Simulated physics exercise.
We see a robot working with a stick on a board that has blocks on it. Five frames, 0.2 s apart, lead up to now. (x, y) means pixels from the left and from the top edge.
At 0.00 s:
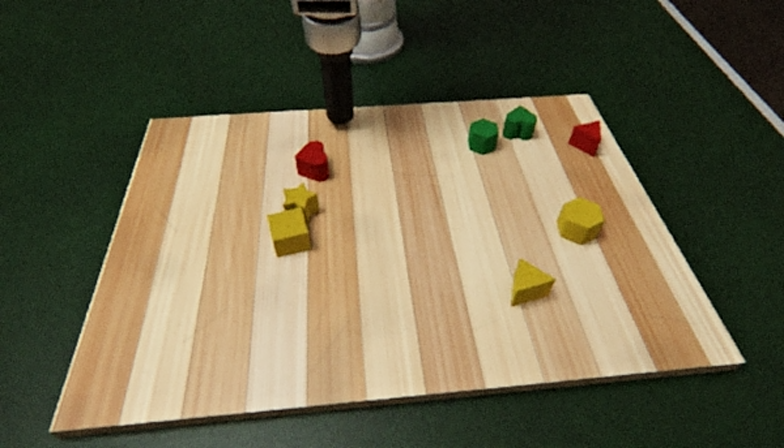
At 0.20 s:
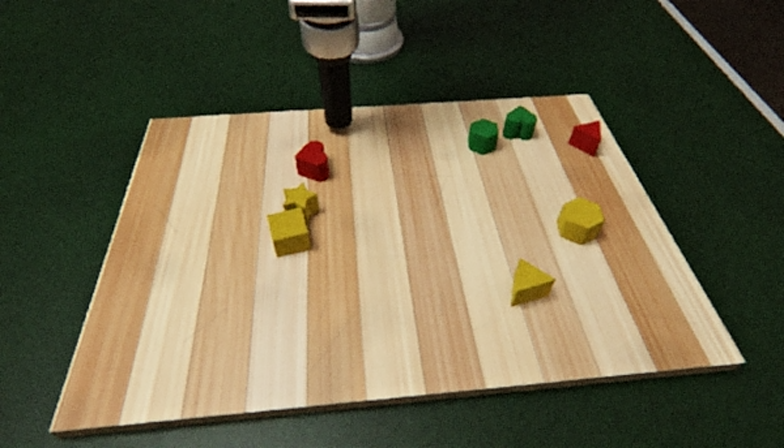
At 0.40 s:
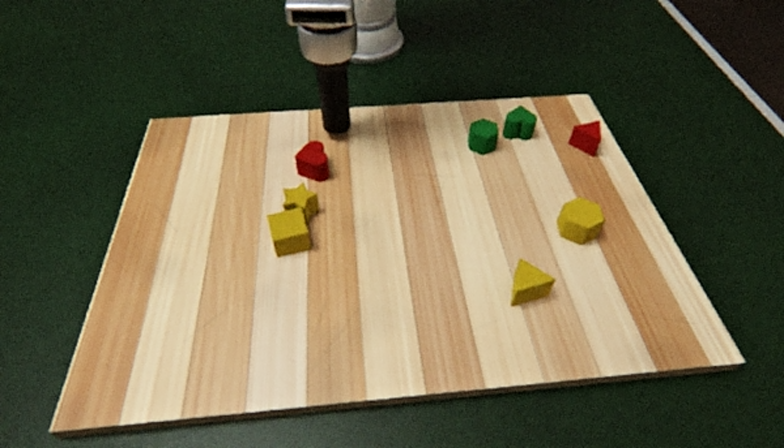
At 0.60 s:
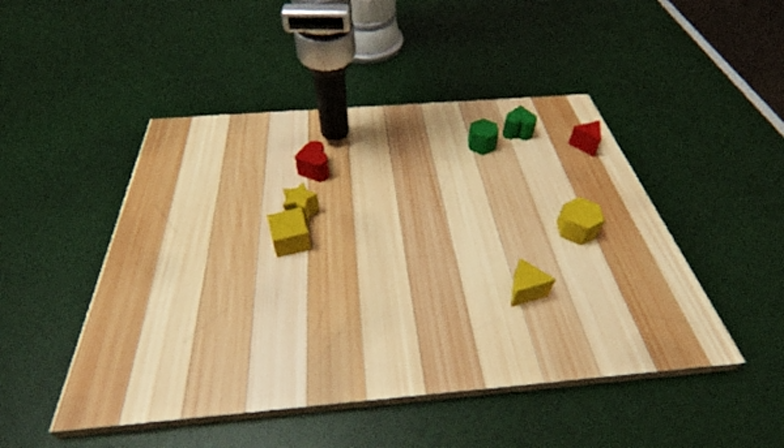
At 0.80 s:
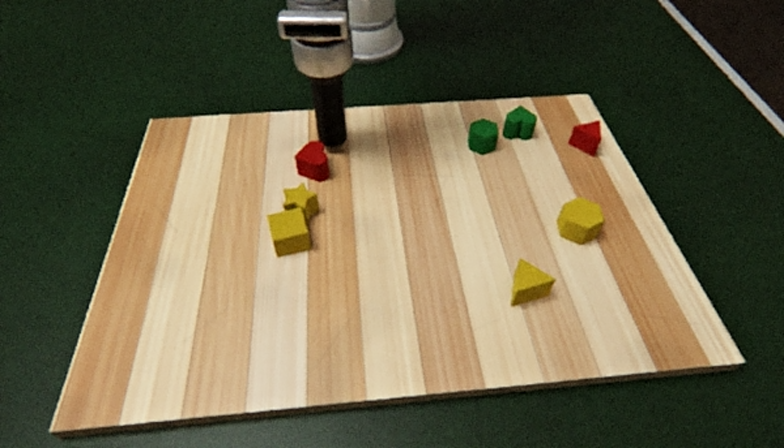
A robot arm's dark, upright stick moves slowly a short way toward the viewer and slightly left, drawing near a red heart block. It works over a striped wooden board on a dark green surface, seen from above at an angle by a still camera. A yellow star and square sit left of centre, two green blocks and a red one upper right, a yellow hexagon and triangle below them, all unmoving.
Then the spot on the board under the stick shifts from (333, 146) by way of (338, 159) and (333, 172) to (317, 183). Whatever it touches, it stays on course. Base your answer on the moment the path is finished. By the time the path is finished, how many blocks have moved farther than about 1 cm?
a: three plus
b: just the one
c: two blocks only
Choice b: Just the one.
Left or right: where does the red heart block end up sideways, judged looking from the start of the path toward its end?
Heads right.
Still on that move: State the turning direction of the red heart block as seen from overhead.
The answer is clockwise.
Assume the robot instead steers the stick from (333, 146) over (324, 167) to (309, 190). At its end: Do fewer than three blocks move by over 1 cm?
No.
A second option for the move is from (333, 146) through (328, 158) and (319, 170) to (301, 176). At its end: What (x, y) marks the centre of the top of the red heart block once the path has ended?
Its top middle is near (287, 180).
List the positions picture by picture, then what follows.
In the first picture, lower end of the stick (340, 116), tops of blocks, yellow star-shaped block (298, 195), red heart block (313, 153).
In the second picture, stick (339, 120), blocks as before.
In the third picture, stick (337, 125), blocks as before.
In the fourth picture, stick (335, 131), blocks as before.
In the fifth picture, stick (333, 138), yellow star-shaped block (298, 195), red heart block (313, 153).
What follows on the original path. Halfway along, stick (337, 159); red heart block (310, 155).
At the end, stick (316, 175); yellow star-shaped block not moved; red heart block (287, 163), turned 25° clockwise.
